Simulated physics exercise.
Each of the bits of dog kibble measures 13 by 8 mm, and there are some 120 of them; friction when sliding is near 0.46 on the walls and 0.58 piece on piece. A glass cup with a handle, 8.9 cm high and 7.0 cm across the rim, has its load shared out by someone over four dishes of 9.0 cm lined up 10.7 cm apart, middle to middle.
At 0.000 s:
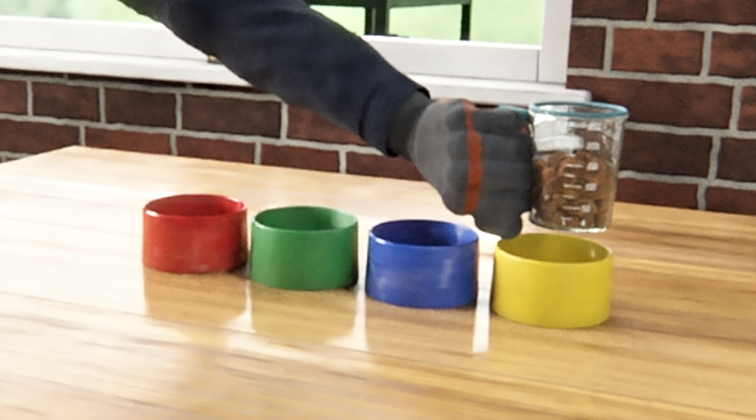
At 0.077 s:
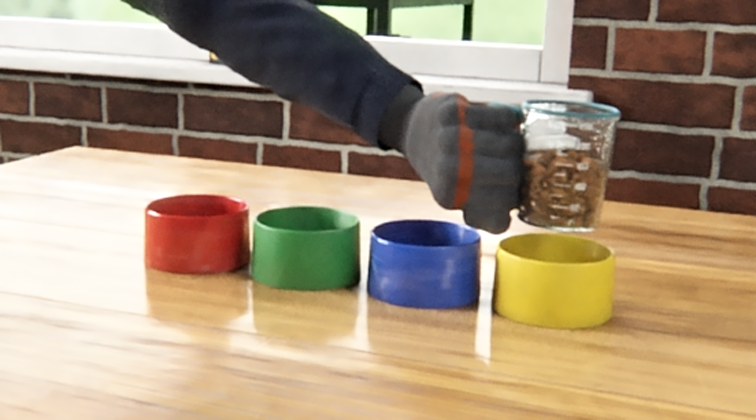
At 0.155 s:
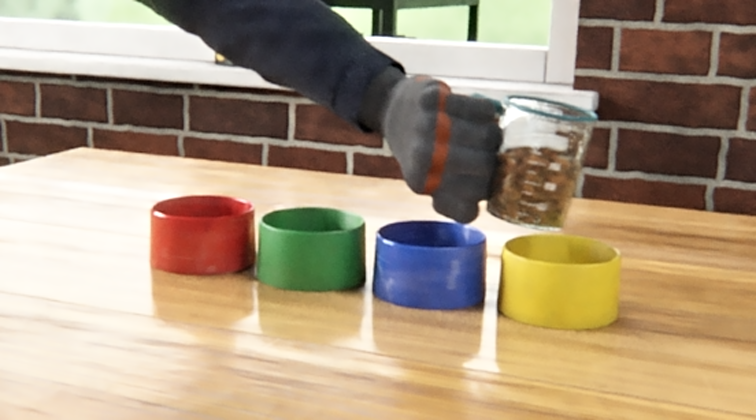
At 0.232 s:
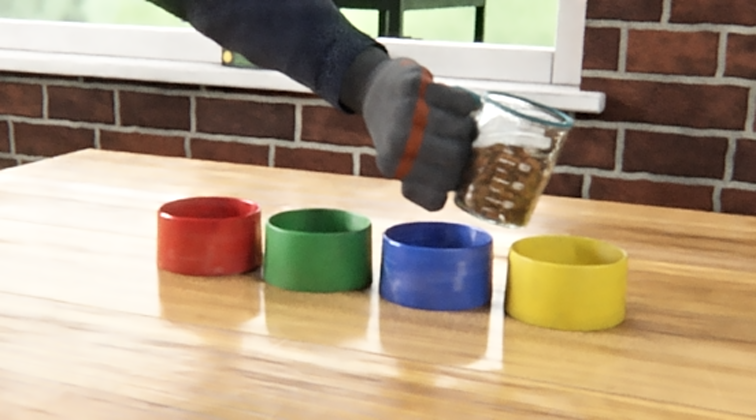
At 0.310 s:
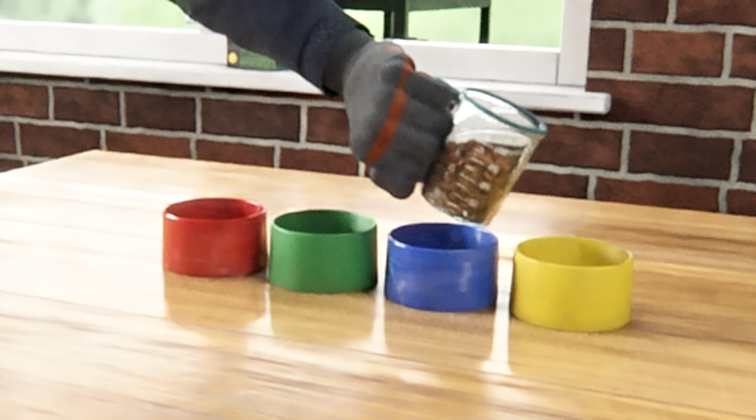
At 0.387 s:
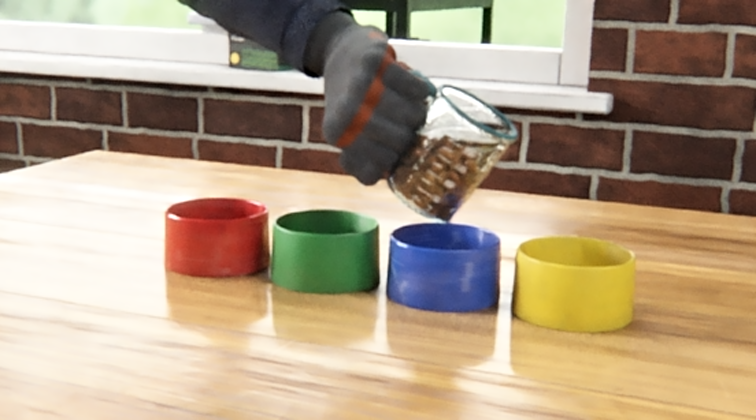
Gloved hand moving a glass cup of brown kibble leftward above yellow and blue dishes on a wooden table, tilting it rightward.
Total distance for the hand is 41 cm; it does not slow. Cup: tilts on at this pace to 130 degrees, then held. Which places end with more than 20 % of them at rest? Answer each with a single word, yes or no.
Red yes, blue no, green no, yellow no, counter yes.
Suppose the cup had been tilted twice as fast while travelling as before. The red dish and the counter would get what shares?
Shares - red: 10, counter: 20.
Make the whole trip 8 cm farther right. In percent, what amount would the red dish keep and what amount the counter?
Shares would be red 70 and counter 20.
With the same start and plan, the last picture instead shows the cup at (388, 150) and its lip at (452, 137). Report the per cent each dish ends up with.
Red 40; blue 0; green 0; yellow 0.
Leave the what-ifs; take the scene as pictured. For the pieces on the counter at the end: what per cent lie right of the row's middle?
0 per cent.
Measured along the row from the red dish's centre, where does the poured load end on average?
Mean position: Around 4 cm toward smaller x from the centre.
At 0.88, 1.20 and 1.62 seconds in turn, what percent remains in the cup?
Series: 100 / 100 / 5 per cent.
After 0.88 s, tilt 79 degrees; cup holds 100 %.
After 1.20 s, tilt 109 degrees; cup holds 100 %.
After 1.62 s, tilt 130 degrees; cup holds 5 %, red 40 %.
At rest (2.3 s), red 40 %, blue 0 %, green 0 %, yellow 0 %, counter 60 %.
